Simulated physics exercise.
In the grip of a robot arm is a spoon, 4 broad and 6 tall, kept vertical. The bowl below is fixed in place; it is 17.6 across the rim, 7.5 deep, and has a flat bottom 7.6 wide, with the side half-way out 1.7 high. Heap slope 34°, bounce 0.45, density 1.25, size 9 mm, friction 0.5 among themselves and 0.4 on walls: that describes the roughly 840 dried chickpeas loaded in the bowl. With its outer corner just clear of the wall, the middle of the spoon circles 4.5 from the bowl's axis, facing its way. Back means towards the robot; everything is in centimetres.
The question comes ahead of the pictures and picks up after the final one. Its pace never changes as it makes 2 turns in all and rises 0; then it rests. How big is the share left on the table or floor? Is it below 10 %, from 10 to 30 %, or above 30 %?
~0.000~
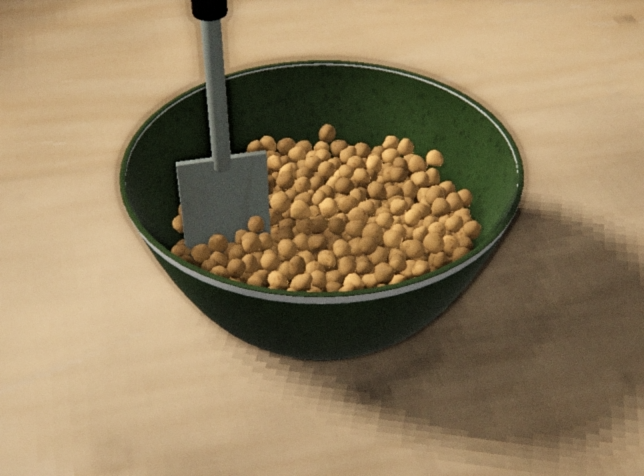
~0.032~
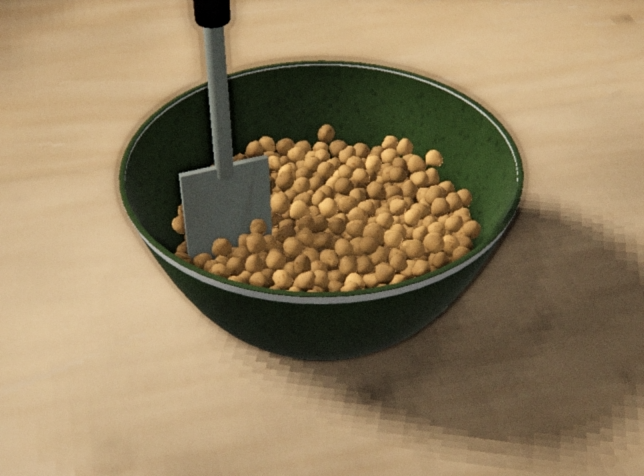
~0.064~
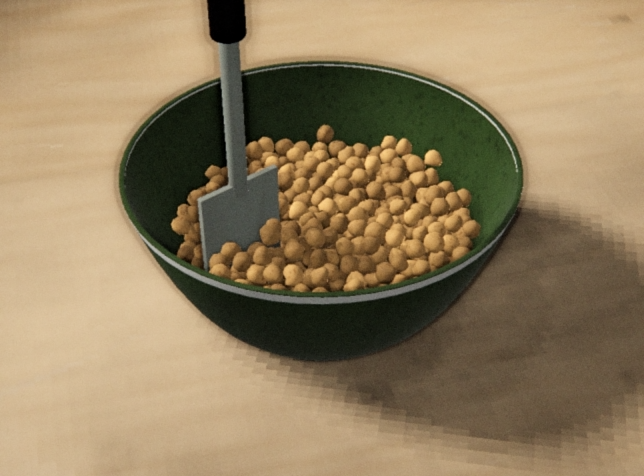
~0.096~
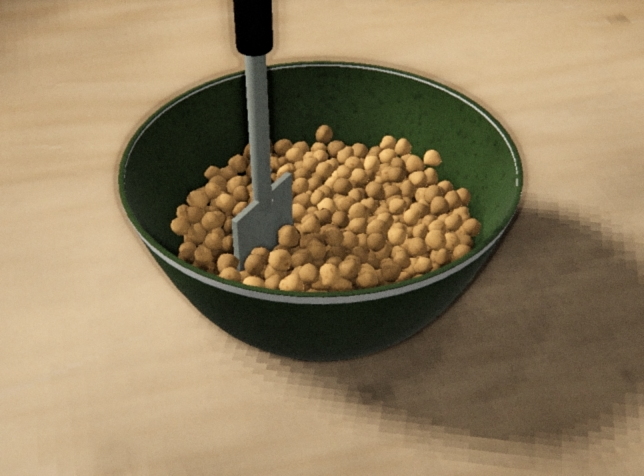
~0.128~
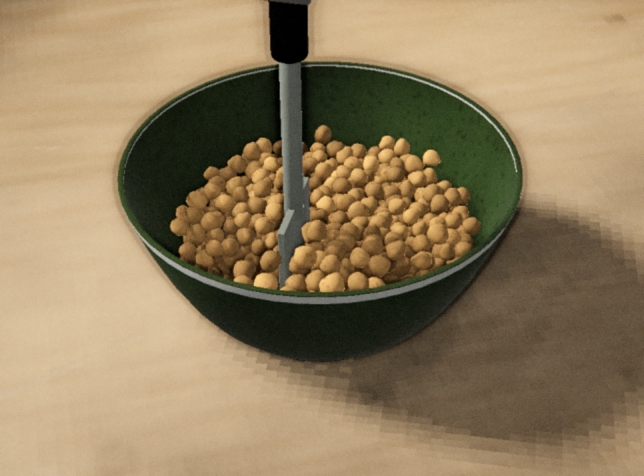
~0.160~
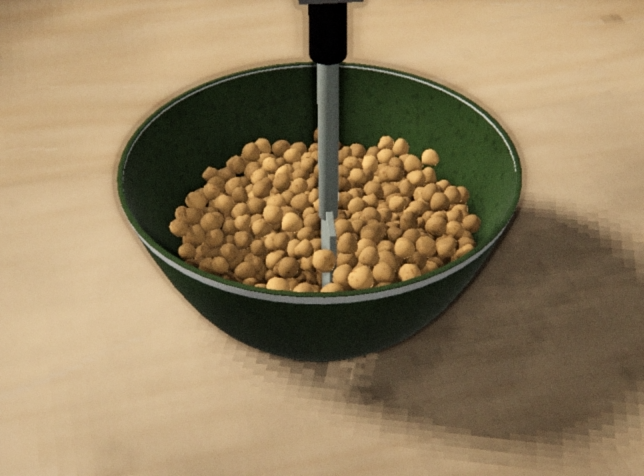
From 10 to 30 %.
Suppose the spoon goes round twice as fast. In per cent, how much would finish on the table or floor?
My guess is about 50 per cent.
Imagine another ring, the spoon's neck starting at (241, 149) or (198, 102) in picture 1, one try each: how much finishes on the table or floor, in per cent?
Close to 10 per cent for the first and close to 15 per cent for the second.
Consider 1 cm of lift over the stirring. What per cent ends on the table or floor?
I'd put it at about 20 per cent.
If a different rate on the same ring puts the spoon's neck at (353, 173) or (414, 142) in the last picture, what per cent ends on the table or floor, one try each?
Some 25 and 45 %.
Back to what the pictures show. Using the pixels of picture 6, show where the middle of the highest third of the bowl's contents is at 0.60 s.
That third sits centred at about (200, 206).
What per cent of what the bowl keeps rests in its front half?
I'd say around 60 per cent.
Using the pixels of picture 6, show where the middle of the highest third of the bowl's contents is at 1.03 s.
Near pixel (341, 134).
After 0.60 s, 332° round, highest piece 10 above the table; 753 in the bowl, 69 on the table or floor, 15 in flight or on the tool.
After 1.03 s, 223° round, highest piece 10 above the table; 685 in the bowl, 142 on the table or floor, 10 in flight or on the tool.
After 1.45 s, 0° round, highest piece 8 above the table; 657 in the bowl, 179 on the table or floor, 1 in flight or on the tool.
After 2.15 s, 0° round, highest piece 7 above the table; 657 in the bowl, 180 on the table or floor.
In the end, 657 in the bowl, 180 on the table or floor. That is 22 % on the table or floor.
